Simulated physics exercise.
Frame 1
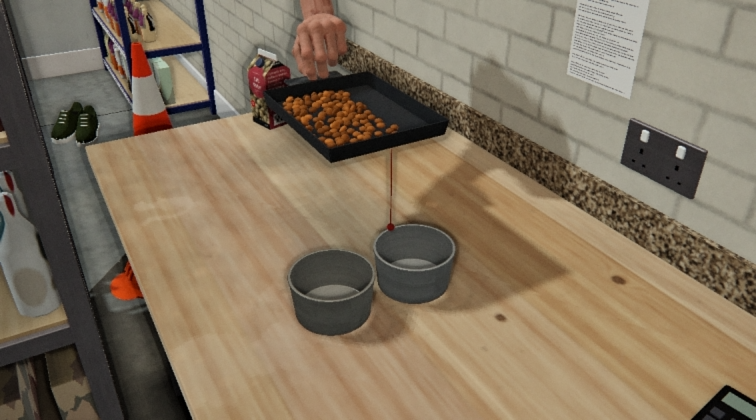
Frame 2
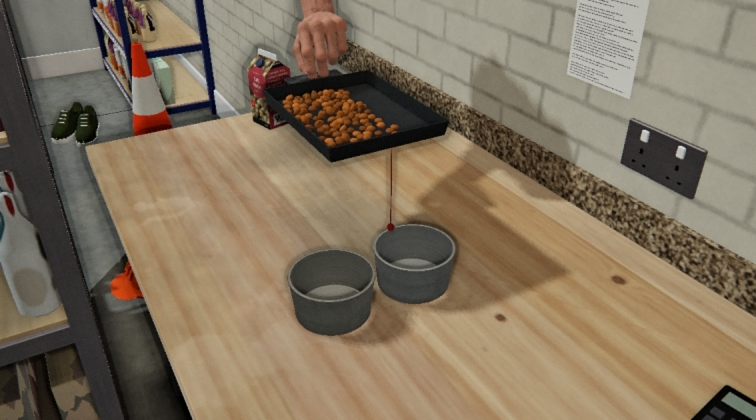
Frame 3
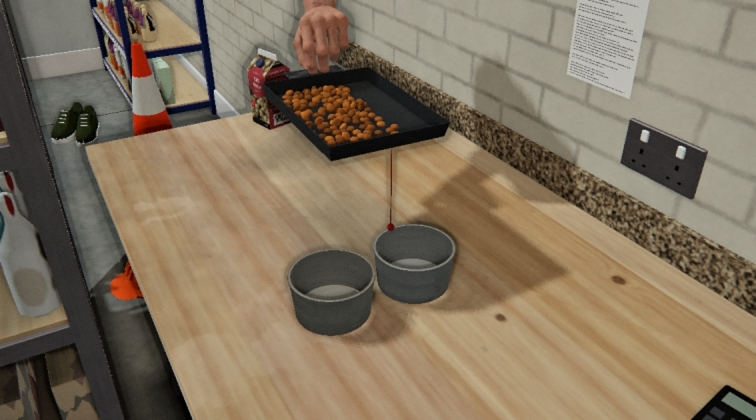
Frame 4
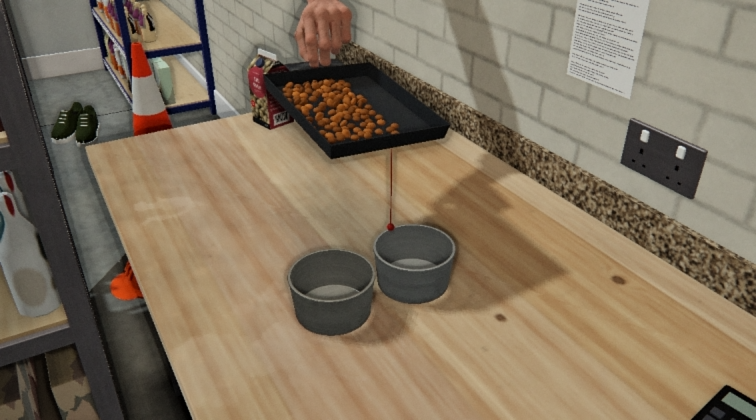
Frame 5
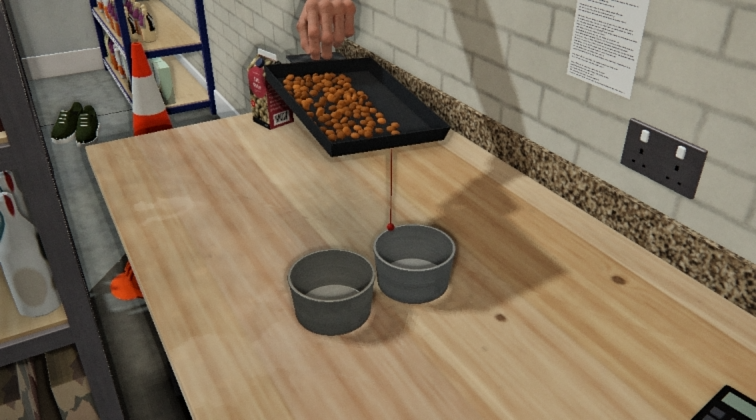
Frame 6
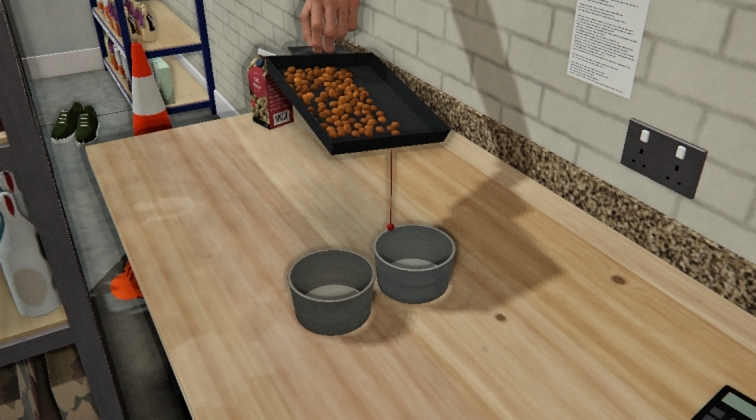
A hand gradually tilts a black tray of small orange-brown pieces above two grey dishes.
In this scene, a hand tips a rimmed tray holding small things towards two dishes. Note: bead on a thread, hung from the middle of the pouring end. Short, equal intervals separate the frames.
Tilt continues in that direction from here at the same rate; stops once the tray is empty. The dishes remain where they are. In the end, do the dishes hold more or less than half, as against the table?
They hold less than half.
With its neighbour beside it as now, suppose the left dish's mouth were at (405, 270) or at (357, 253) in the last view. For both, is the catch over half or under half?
Catch, run one: Below the halfway mark; run two: Past the halfway mark.
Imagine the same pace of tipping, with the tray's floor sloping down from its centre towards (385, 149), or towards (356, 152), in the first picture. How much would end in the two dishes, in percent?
70 % then 80 %, roughly.
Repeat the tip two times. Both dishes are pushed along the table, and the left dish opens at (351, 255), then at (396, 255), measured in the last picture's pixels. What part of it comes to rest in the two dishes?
Around 90 and around 60 per cent, in that order.
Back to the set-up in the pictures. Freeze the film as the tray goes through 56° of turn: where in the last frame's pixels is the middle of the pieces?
About (419, 131).
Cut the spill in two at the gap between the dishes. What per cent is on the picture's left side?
Near 0 in a hundred.
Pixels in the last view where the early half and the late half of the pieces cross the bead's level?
(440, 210) first, (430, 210) later.
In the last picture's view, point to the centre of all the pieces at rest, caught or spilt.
Roughly at (447, 257), give or take.
Soon, tray tipped steeply; nearly all on the tray; a stray few in the air.
A while on, tray tipped right over; about half on the tray; a small part in the right dish; about a third outside both; a small part in the air.
Towards the end, tray tipped past a quarter turn; about a quarter in the right dish; most outside both.
Finally, tray tipped past a quarter turn; none in the left dish; about a quarter in the right dish; most outside both.
